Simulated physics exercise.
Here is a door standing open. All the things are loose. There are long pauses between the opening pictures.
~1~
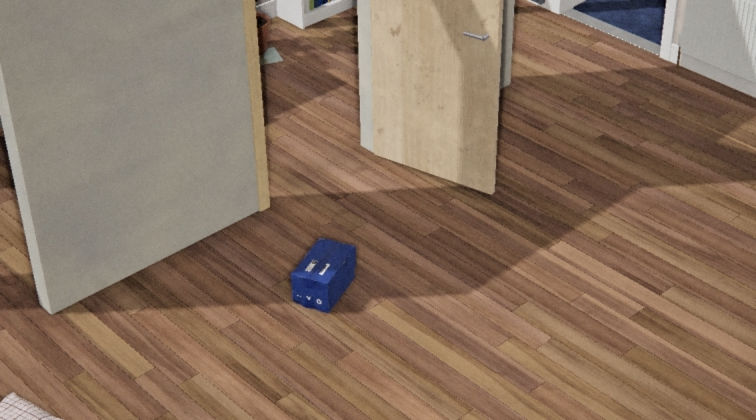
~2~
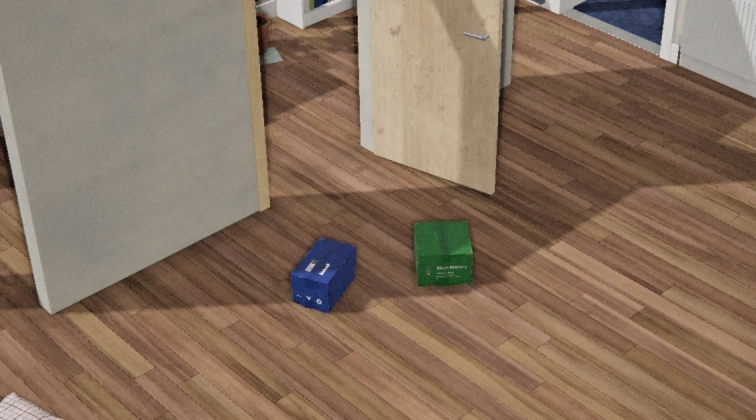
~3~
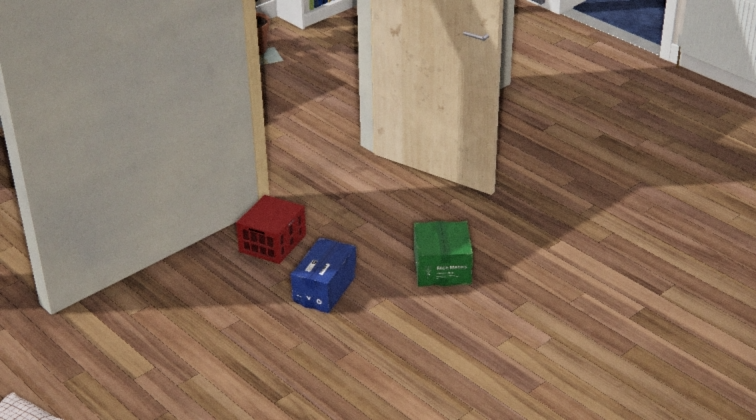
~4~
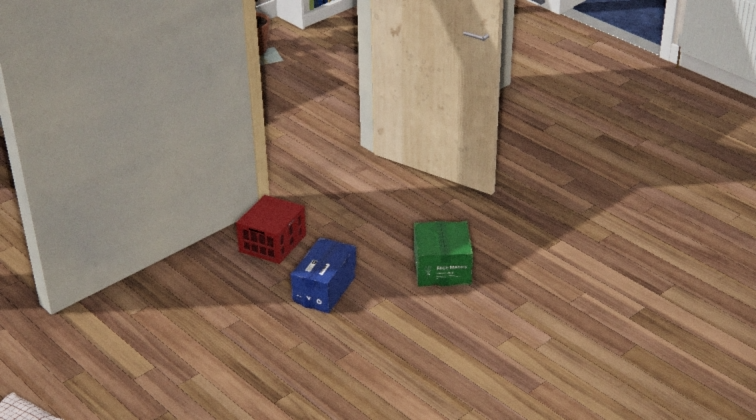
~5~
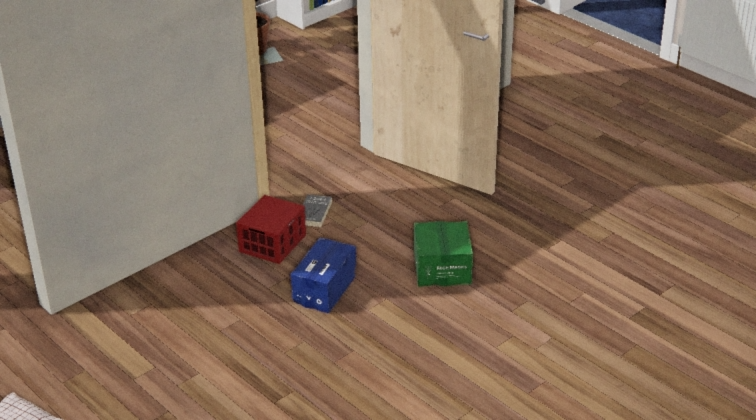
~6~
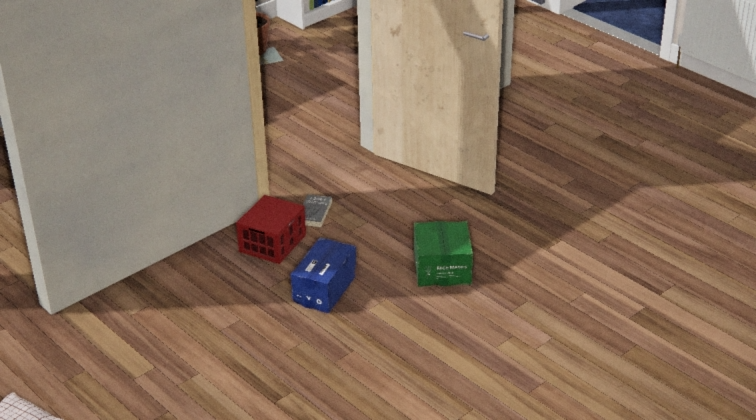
At the start, a blue box sits alone on the wooden floor near a wide-open door. A green parcel appears to its right, then a red crate to its left, and later a grey book behind them, while the door and the items already there stay still.
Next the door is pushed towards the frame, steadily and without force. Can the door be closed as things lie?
In the end the door is blocked.
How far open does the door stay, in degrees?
Some 10° open.
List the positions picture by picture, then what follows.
Door wide open and still, in the first frame.
Door wide open and still; blue box (324, 275); green parcel (443, 254), in the second frame.
Door wide open and still; red crate (272, 229); blue box (324, 275), in the third frame.
Door wide open and still; green parcel (443, 254); red crate (272, 229), in the fourth frame.
Door wide open and still; blue box (324, 275); green parcel (443, 254), in the fifth frame.
Door wide open and still; grey book (314, 211); red crate (272, 229), in the sixth frame.
Then, 0.80 s later than the last frame, door at 82°.
Then, 1.50 s later than the last frame, door at 48°.
Then, 2.00 s later than the last frame, door at 23°; grey book moved a little near (310, 209).
Then, 2.20 s later than the last frame, door at 15°; grey book moved a little near (295, 204).
When it is over, door at 10°; moved from the start, grey book; the other 3 as before. End places, in pixels of the last picture, grey book near (288, 201).
